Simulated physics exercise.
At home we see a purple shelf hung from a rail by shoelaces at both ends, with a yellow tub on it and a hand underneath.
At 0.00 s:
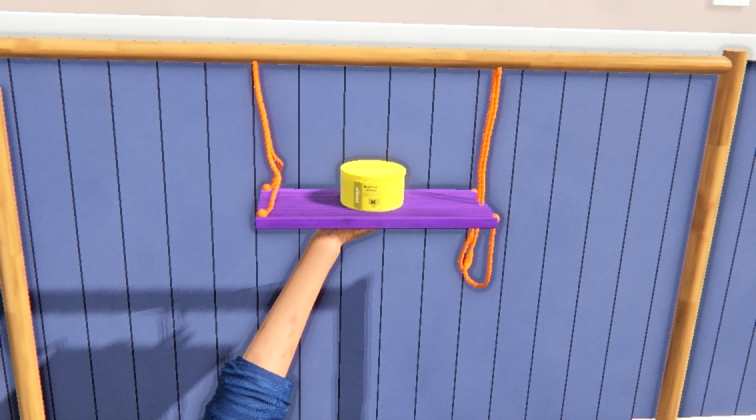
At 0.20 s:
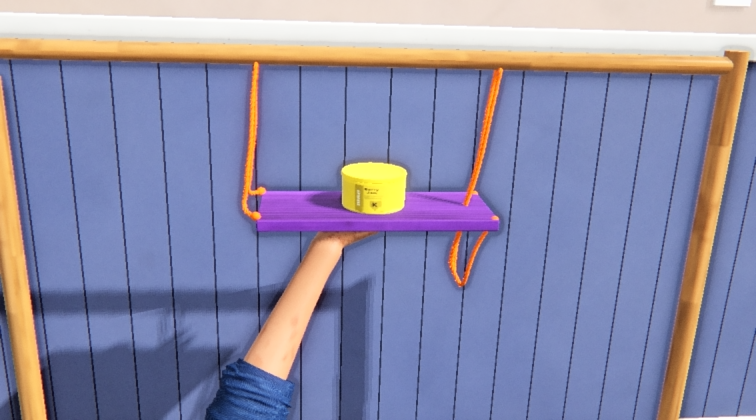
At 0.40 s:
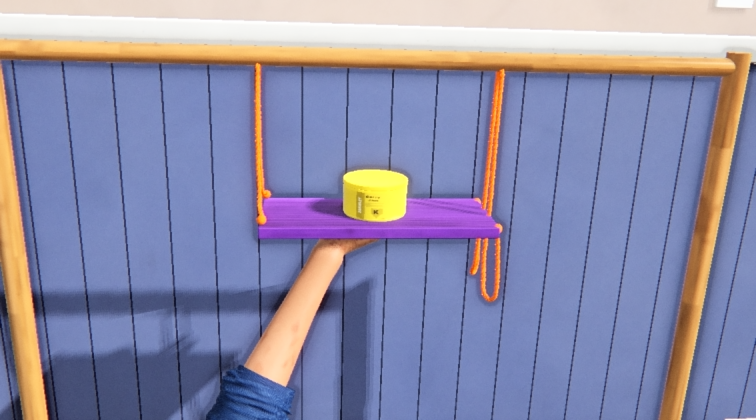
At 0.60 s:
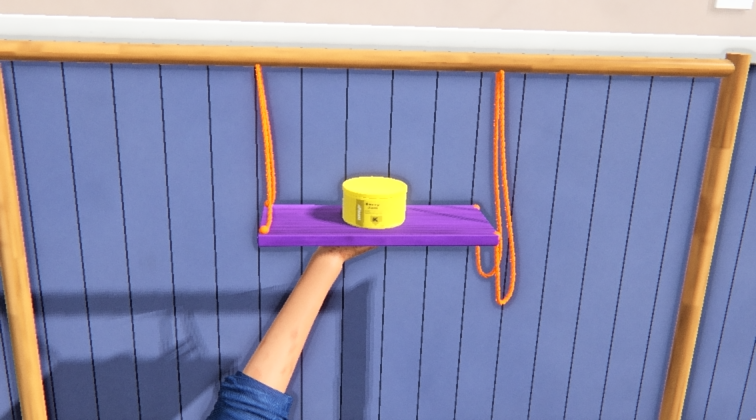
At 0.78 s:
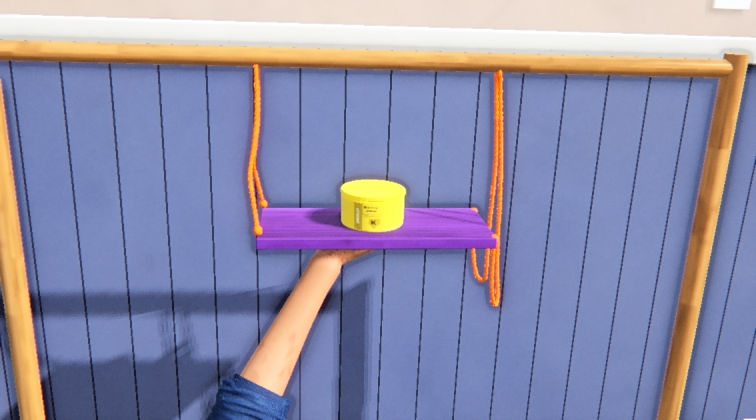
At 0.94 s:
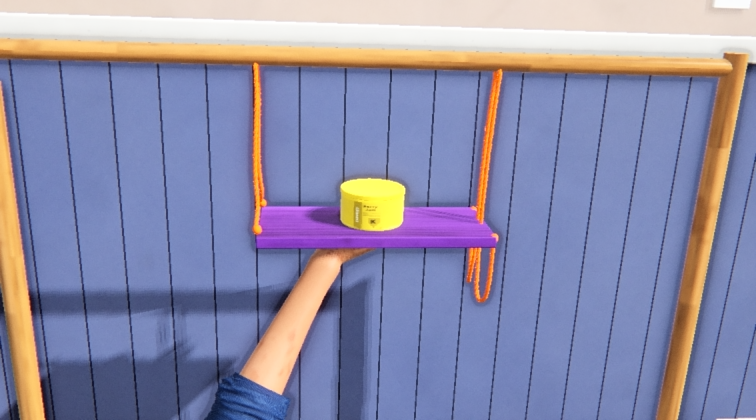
In front of a blue panelled wall framed by wooden poles, seen from the front and slightly above, the view stays still. A purple shelf hangs on orange cords from a wooden rail, a yellow tub near its middle and a hand beneath. The hand and shelf sink slightly with the tub, then stay nearly level, while the left cords straighten and the slack right cords sway, looping below the shelf.
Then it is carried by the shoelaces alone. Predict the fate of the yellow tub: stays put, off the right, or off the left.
Off the right.
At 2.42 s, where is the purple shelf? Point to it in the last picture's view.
Close to pixel (311, 293).
Around 1.38 s, board tipped 34° down to the right; tub falling near (468, 332).
Around 1.90 s, board tipped 45° down to the right; tub on the floor.
Around 2.42 s, board tipped 42° down to the right; tub on the floor.
Finally, board tipped 43° down to the right; tub on the floor. The yellow tub tumbles from the right end.
